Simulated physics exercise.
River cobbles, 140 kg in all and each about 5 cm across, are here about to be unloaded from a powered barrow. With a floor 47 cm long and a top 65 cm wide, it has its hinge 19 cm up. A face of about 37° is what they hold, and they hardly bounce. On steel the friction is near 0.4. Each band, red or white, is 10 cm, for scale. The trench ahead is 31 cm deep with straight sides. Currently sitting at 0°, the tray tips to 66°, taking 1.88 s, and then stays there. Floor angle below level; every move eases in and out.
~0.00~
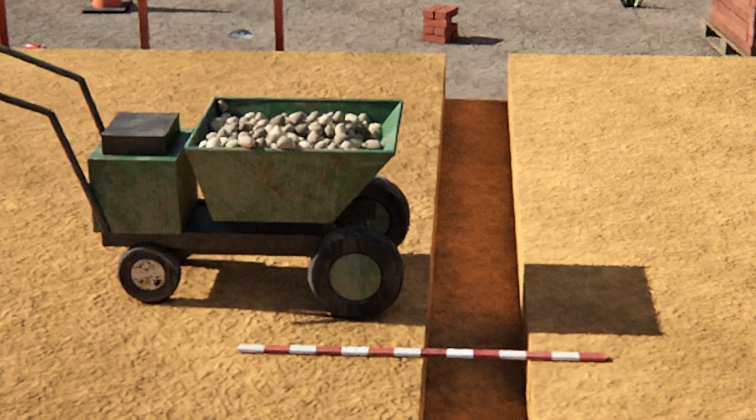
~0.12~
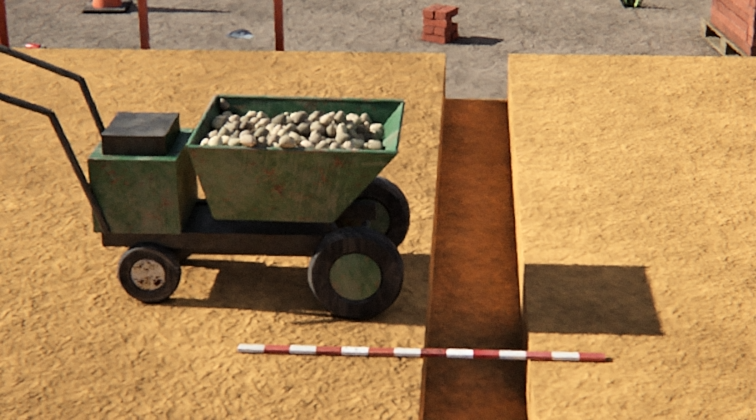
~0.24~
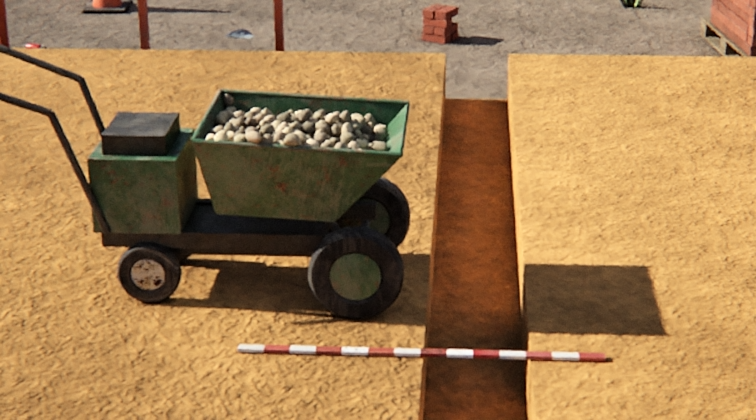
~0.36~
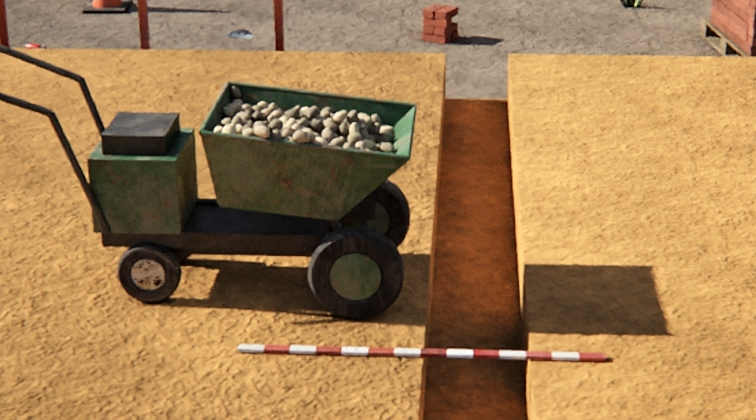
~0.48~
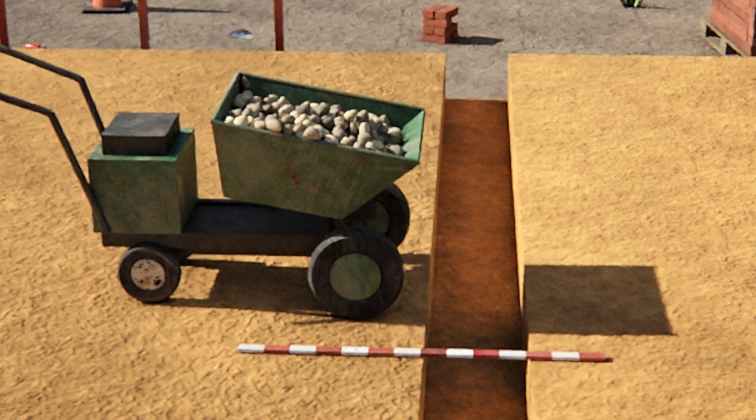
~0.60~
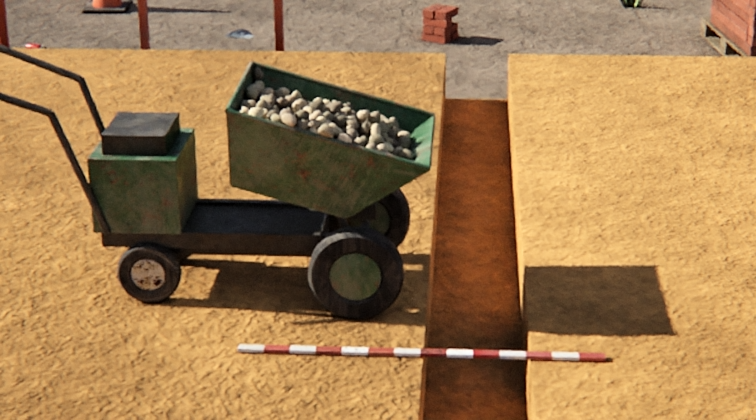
A green tray of river cobbles on a powered barrow tilts gradually toward the right.
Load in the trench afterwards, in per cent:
58 %.
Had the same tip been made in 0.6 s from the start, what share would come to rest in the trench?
Roughly 35% would finish there.
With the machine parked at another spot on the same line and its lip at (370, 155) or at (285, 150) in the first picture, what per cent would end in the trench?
About 75 and 90 per cent.
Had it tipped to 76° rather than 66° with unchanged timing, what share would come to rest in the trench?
Some 45 in a hundred, I'd say.
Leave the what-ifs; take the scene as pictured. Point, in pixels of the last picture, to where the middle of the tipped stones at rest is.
The middle should be near (515, 324).
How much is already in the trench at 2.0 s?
Around 15 per cent of it, at that instant.
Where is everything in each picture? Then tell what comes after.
The first picture shows lip at (394, 153), floor tilted 0°, highest stones at (301, 122).
In the second picture, the tray is at 1°, its lip at (396, 153); the top of the load is at (296, 119); the stones move at 0.1 m/s on average.
The third picture shows lip at (401, 155), floor tilted 3°, highest stones at (293, 118); the stones move at 0.2 m/s on average.
In the fourth picture, the tray is at 6°, its lip at (409, 158); the top of the load is at (261, 112); the stones move at 0.3 m/s on average.
The fifth picture shows lip at (419, 163), floor tilted 11°, highest stones at (264, 104); the stones move at 0.4 m/s on average.
In the sixth picture, the tray is at 16°, its lip at (430, 169); the top of the load is at (262, 91); the stones move at 0.4 m/s on average.
After 1.4 s the floor is at 56°; 99 % in the tray, 1 % in the trench; the foremost stones are at (498, 211).
After 2.0 s the floor is at 66°; 61 % in the tray, 13 % in the trench, 26 % past the trench; the foremost stones are at (633, 291).
After 2.3 s the floor is at 66°; 36 % in the tray, 22 % in the trench, 42 % past the trench; the foremost stones are at (695, 284).
After 4.3 s the floor is at 66°; 0 % in the tray, 58 % in the trench, 42 % past the trench; the foremost stones are at (732, 270).
